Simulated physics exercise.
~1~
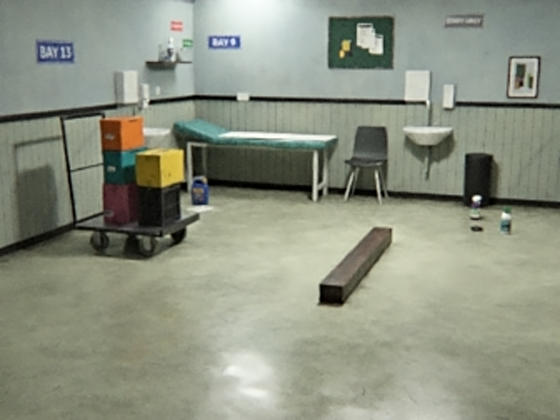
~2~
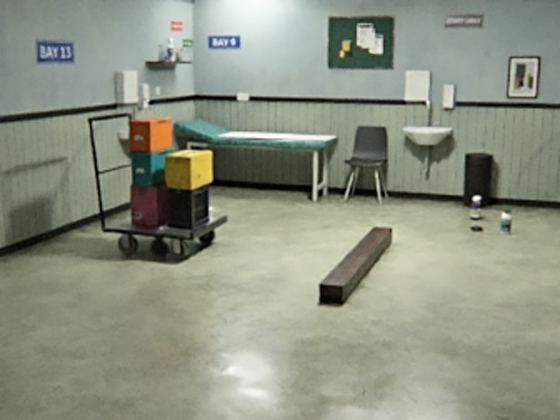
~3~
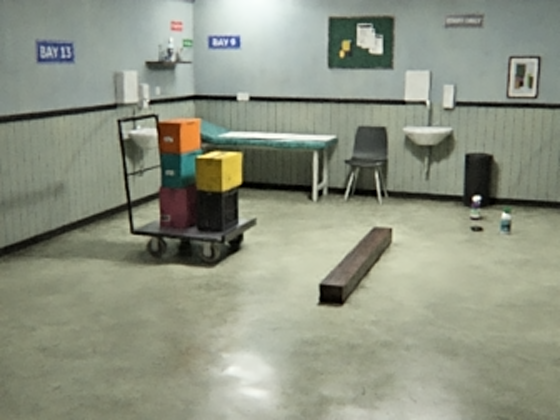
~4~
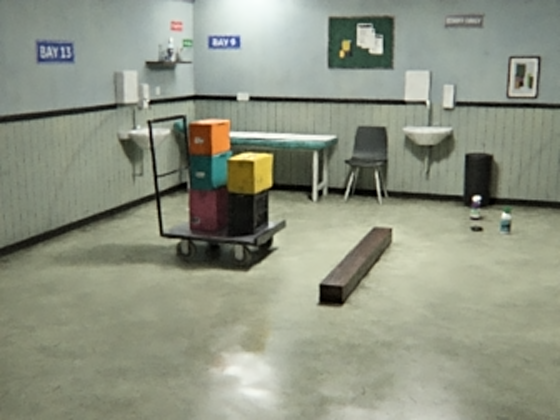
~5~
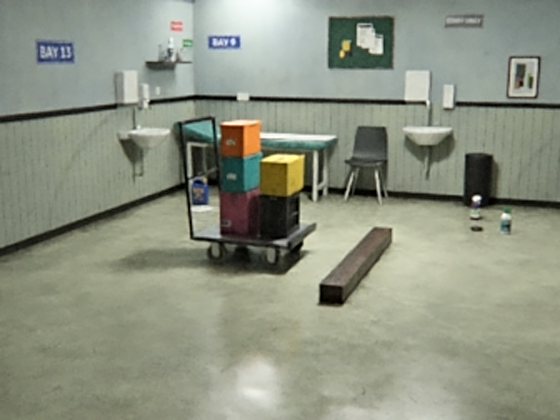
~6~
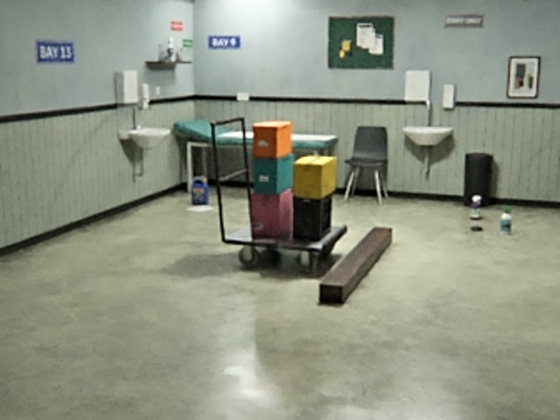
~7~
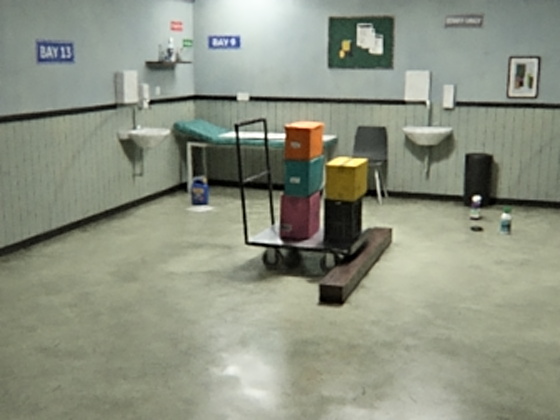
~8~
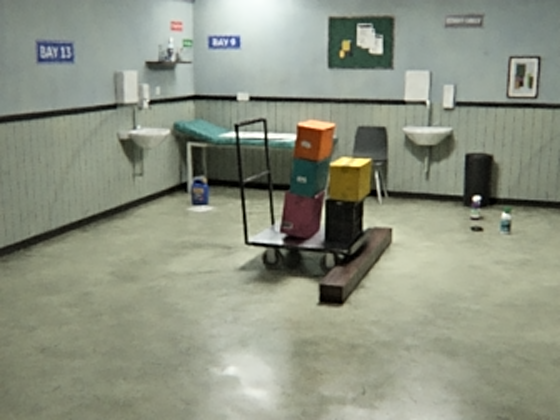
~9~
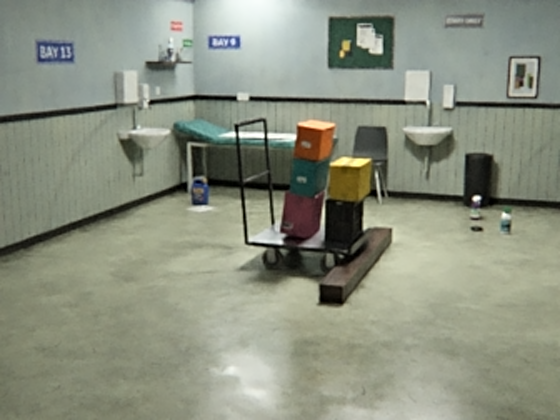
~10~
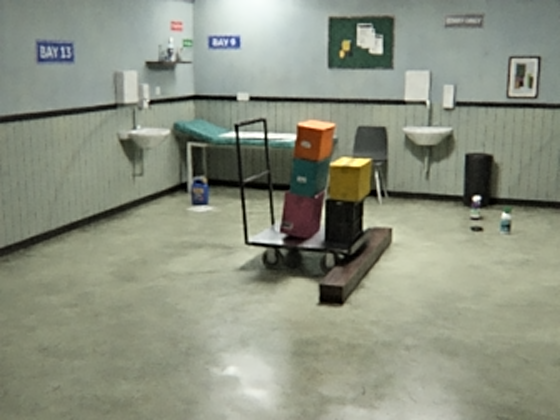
In a clinic-like room, a loaded trolley rolls right and stops at a low kerb, its left stack tilting but staying aboard.
